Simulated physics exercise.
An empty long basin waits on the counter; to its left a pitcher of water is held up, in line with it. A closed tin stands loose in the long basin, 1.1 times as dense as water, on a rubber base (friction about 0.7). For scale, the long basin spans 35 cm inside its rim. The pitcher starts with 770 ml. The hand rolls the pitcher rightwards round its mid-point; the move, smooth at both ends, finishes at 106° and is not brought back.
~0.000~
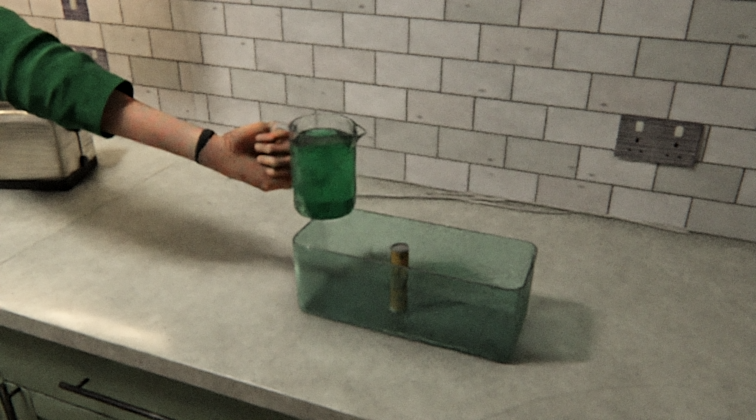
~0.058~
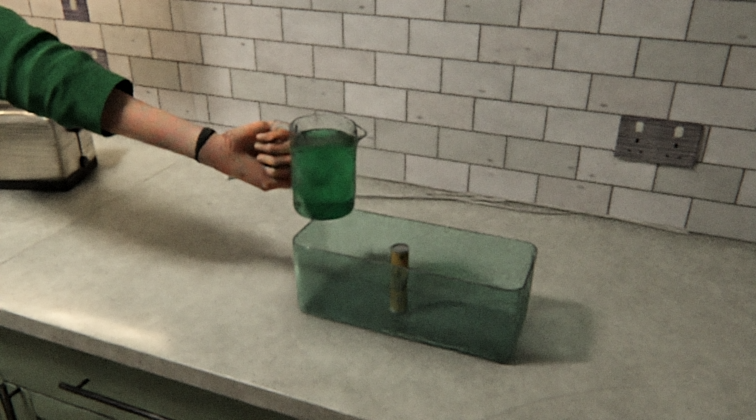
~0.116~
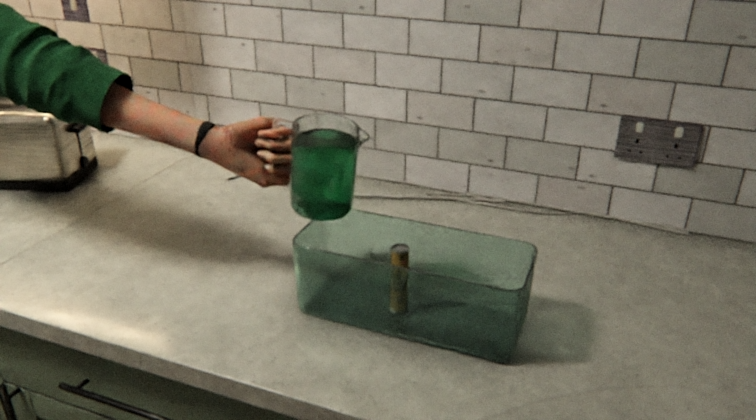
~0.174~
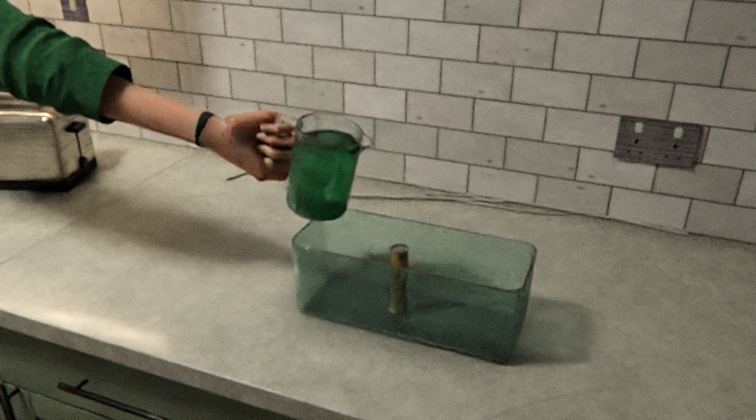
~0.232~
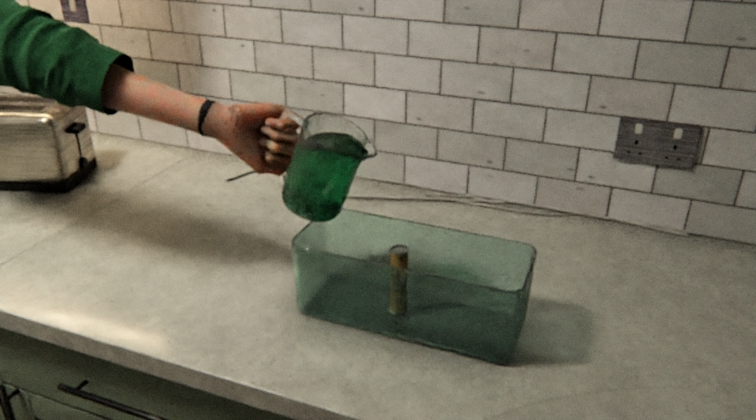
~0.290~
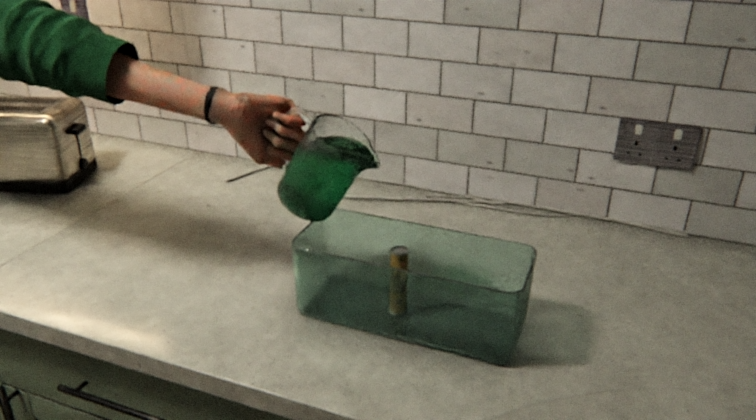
A glass pitcher of green water, held up by a hand in a green sleeve, slowly tilted to the right above a clear, empty long basin with a small upright tin standing inside.
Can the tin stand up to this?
The tin topples.
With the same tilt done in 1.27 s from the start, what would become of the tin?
The tin goes over.
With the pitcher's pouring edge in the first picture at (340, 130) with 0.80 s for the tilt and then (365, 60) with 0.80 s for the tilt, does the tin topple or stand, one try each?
First it goes over; then it keeps standing.
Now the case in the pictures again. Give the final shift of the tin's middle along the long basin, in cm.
About 9.0 cm.
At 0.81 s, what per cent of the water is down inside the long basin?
About 68 per cent.
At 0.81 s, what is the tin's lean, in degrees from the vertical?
It is at some 15°.
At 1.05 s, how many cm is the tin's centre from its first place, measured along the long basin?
About 9 cm.
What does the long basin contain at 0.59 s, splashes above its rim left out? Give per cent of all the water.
Near 18 in a hundred.
By 0.59 s the tilt is 89° and 67 per cent is still to pour; the tin stands where it began.
By 0.81 s the tilt is 106° and 21 per cent is still to pour; the tin leans 13°.
By 1.05 s the tilt is 106° and 3 per cent is still to pour; the tin lies on its side.
By 1.30 s the tilt is 106° and 0 per cent is still to pour; the tin lies on its side.
At rest the tin lies on its side.
